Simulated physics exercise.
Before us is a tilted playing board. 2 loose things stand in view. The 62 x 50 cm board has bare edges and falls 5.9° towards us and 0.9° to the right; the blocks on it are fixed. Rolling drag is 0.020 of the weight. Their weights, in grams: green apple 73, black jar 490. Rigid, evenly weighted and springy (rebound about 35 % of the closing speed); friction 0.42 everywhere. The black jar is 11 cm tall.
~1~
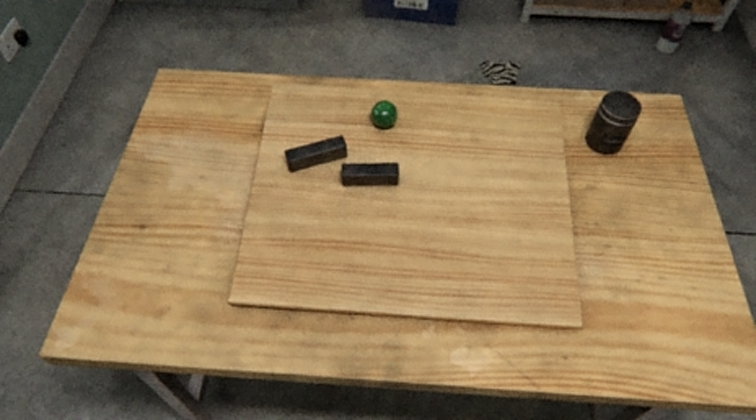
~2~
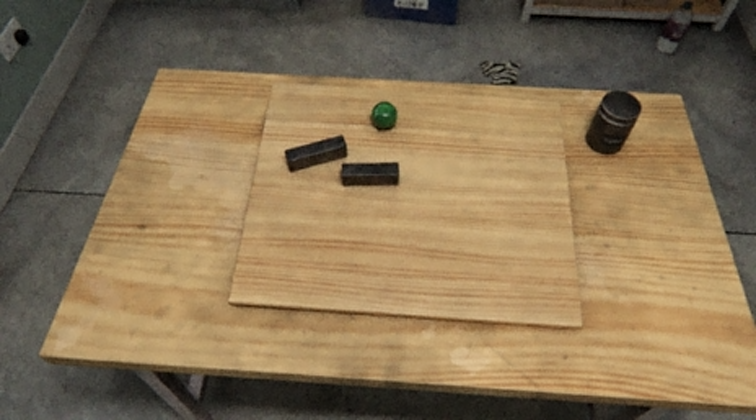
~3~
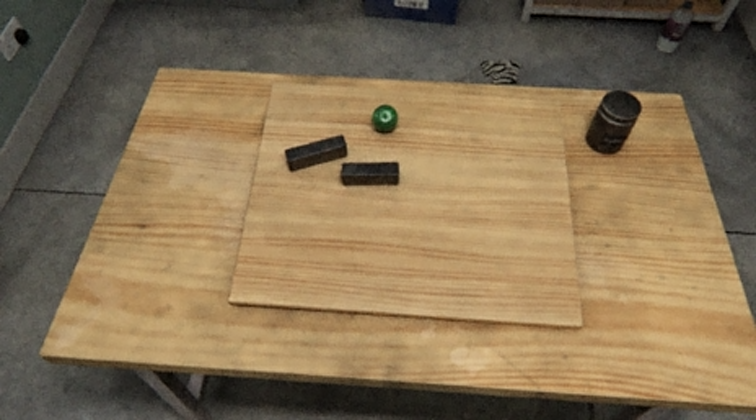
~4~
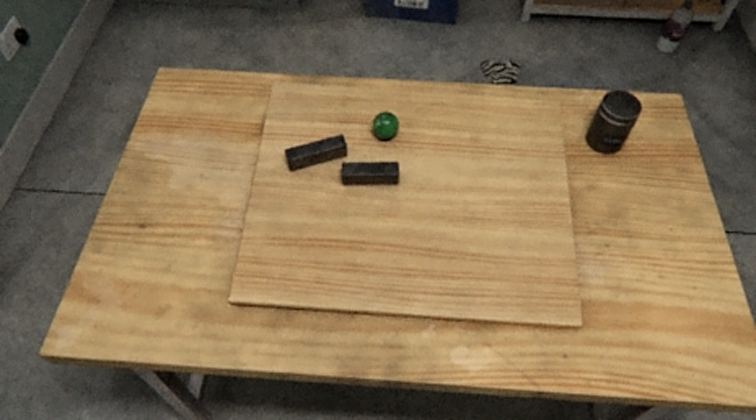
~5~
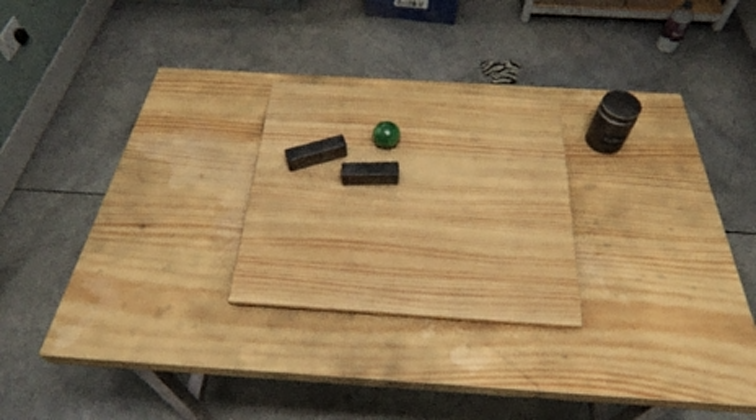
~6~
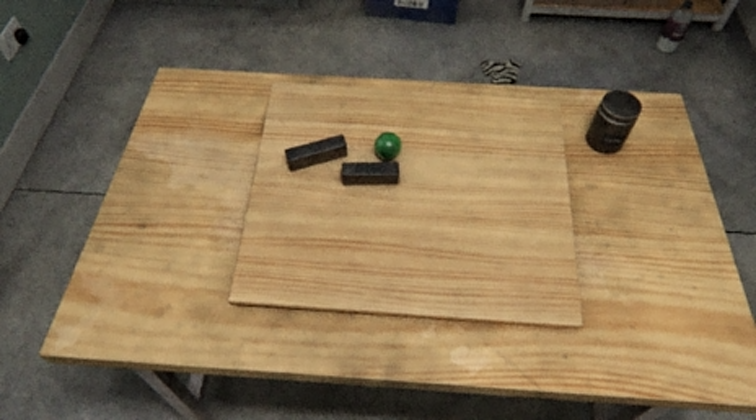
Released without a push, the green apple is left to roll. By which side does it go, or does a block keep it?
The way out: Blocked.
Then, 0.10 s after the last picture, 32 cm of board to the near edge; green apple near (389, 151).
Then, 0.30 s after the last picture, 32 cm of board to the near edge; green apple near (390, 153).
At rest, 32 cm of board to the near edge; black jar in place, give or take 8 cm. Seen from the same camera at the end, green apple near (390, 153).
